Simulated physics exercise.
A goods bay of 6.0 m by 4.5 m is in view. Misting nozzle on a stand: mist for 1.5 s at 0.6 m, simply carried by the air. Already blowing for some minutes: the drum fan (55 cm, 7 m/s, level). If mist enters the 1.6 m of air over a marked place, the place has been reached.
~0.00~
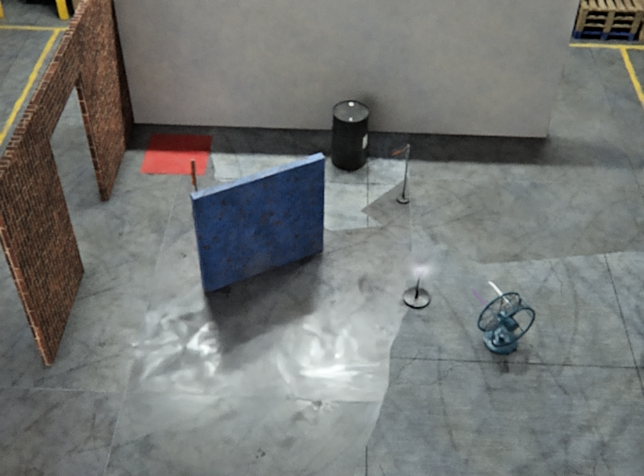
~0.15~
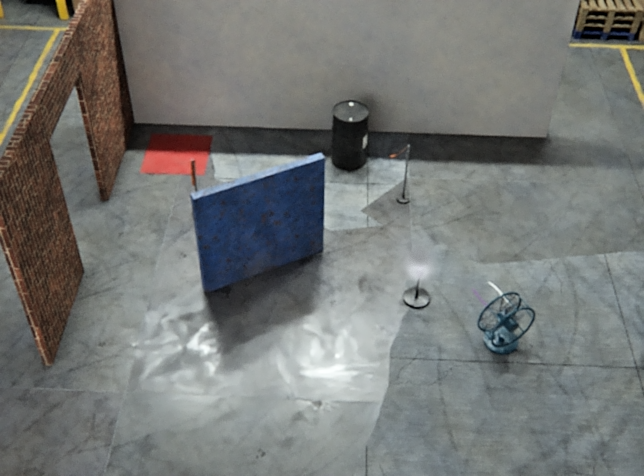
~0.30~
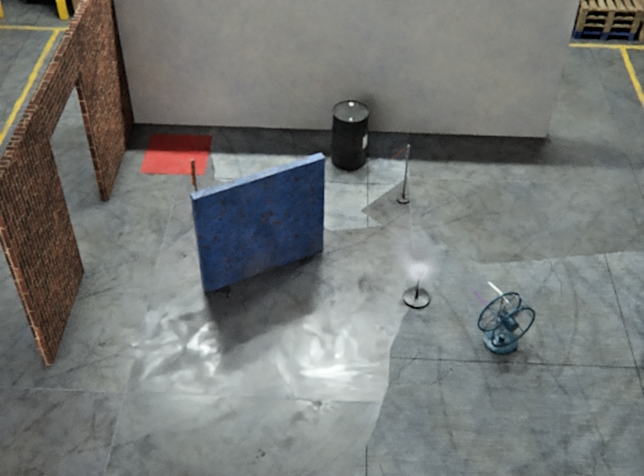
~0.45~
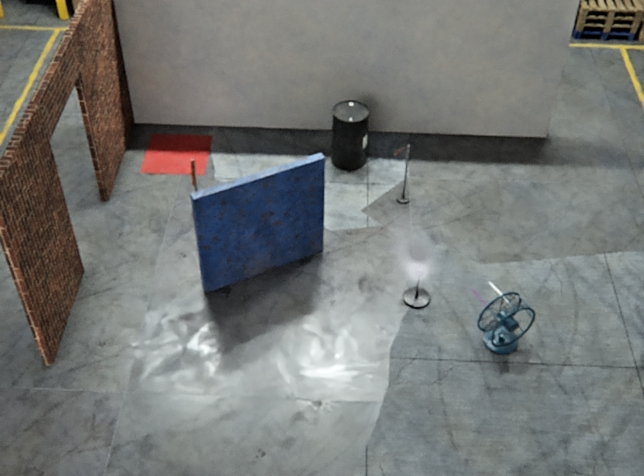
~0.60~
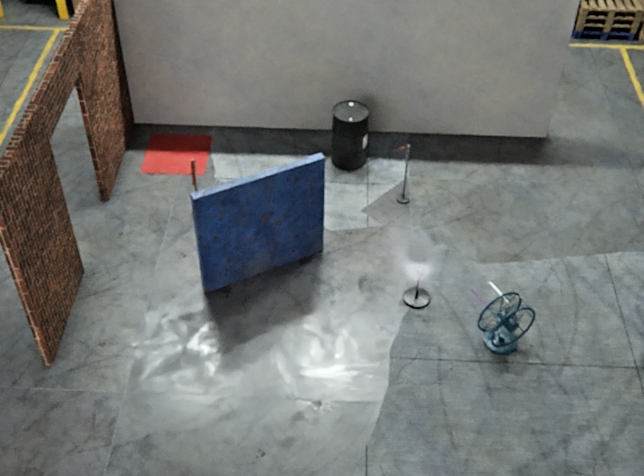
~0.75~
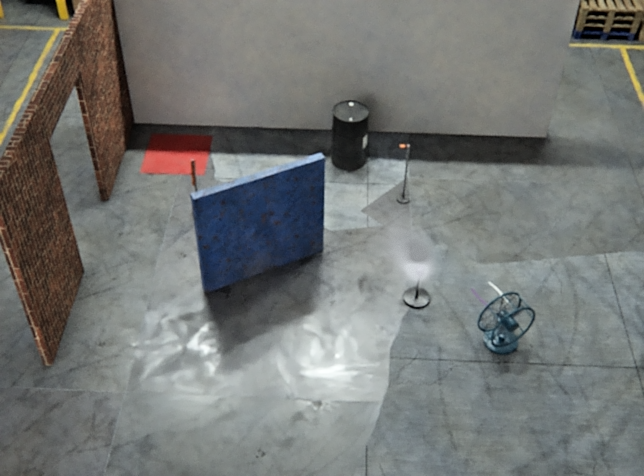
In a goods bay with a blue screen, a black barrel and a red mat, a small puff of pale mist rises above a low stand near a drum fan, growing slightly and spreading faintly up and to the left.
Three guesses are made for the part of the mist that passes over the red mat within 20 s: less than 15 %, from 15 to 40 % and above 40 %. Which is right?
The share that passes there is above 40 %.
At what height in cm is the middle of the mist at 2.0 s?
I'd say around 40 centimetres.
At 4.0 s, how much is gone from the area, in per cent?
10 per cent, roughly.
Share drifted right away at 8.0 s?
About 70 %.
By 2.0 s we count, 6 % has passed over the red mat, with 100 % still about or yet to come, and the middle of the rest is near (347, 172).
By 4.0 s we count, 58 % has passed over the red mat, with 90 % still about or yet to come, and the middle of the rest is near (146, 107).
By 8.0 s we count, 74 % has passed over the red mat, with 31 % still about or yet to come, and the middle of the rest is near (74, 230).
By 20.0 s we count, 74 % has passed over the red mat, with 2 % still about or yet to come.
